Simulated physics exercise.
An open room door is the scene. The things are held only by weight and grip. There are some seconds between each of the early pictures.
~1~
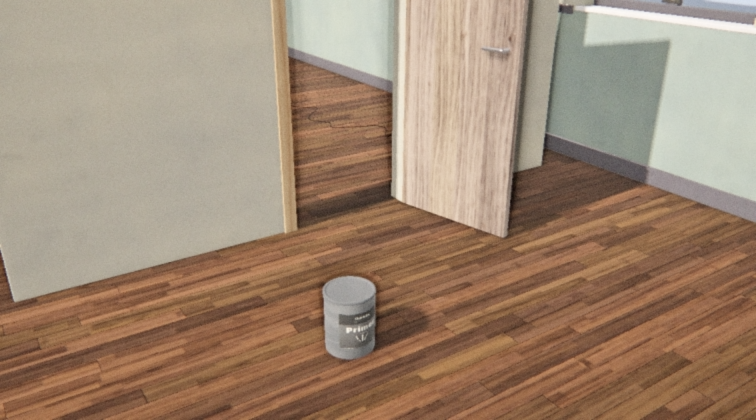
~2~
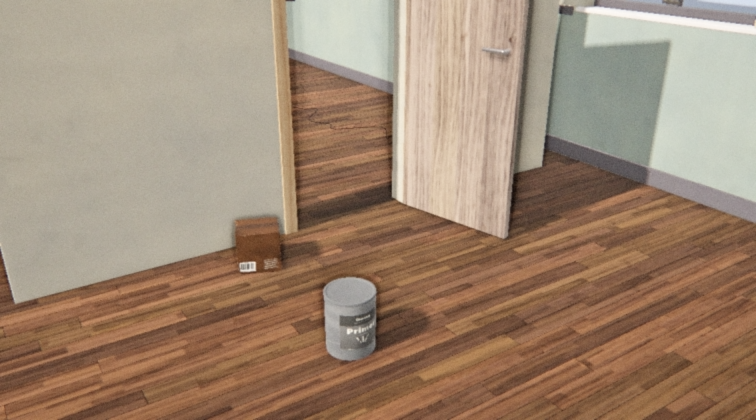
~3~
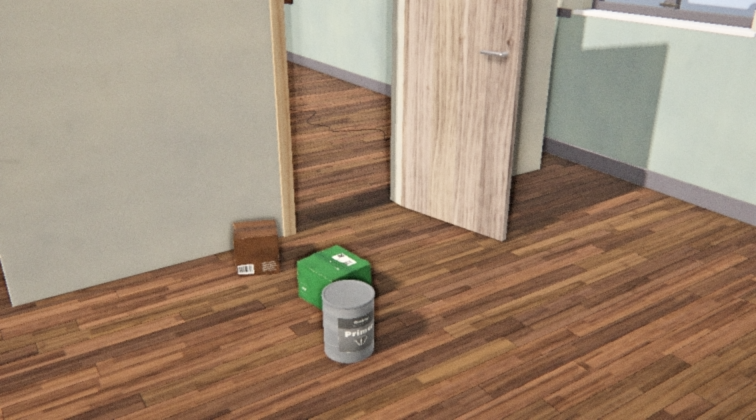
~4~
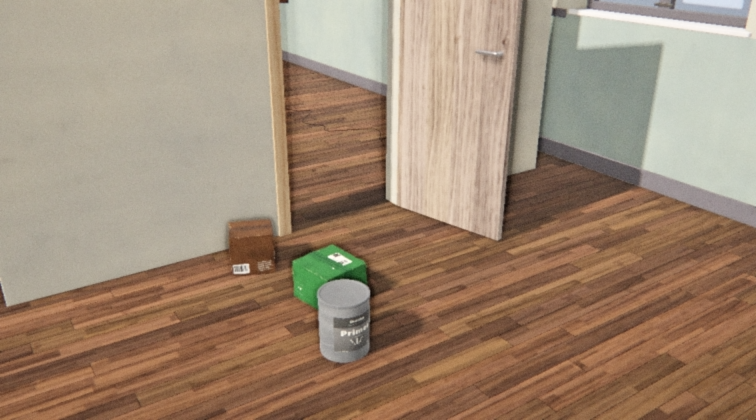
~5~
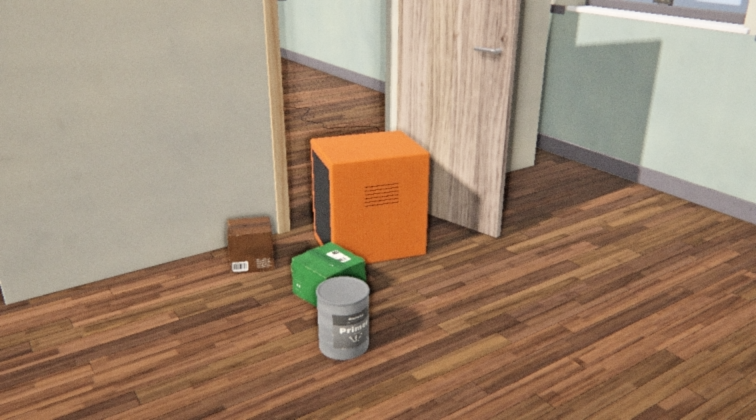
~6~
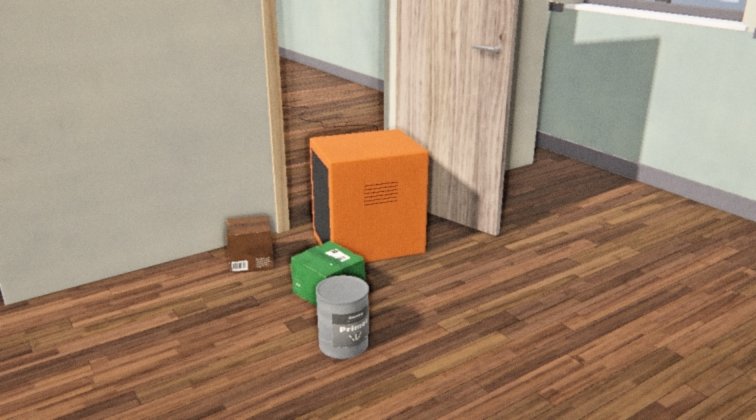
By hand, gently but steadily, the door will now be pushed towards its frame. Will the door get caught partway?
Yes, it gets caught partway.
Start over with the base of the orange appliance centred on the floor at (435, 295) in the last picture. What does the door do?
It then comes fully to.
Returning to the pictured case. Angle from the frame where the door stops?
It comes to about 65°.
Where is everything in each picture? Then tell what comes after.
The first frame shows door wide open and still.
The second frame shows door wide open and still; grey pail (350, 319).
The third frame shows door wide open and still; brown parcel (256, 248); grey pail (349, 321).
The fourth frame shows door wide open and still; green parcel (330, 279); brown parcel (252, 247).
The fifth frame shows door wide open and still; grey pail (343, 318); green parcel (329, 277).
The sixth frame shows door wide open and still; orange appliance (368, 196); brown parcel (250, 244).
Then, 0.50 s after the last picture, door 95° open.
Then, 0.80 s after the last picture, door 82° open.
Then, 1.00 s after the last picture, door 72° open.
At rest, door 67° open; all 4 in place. Seen from the same camera at the end, orange appliance near (365, 196).
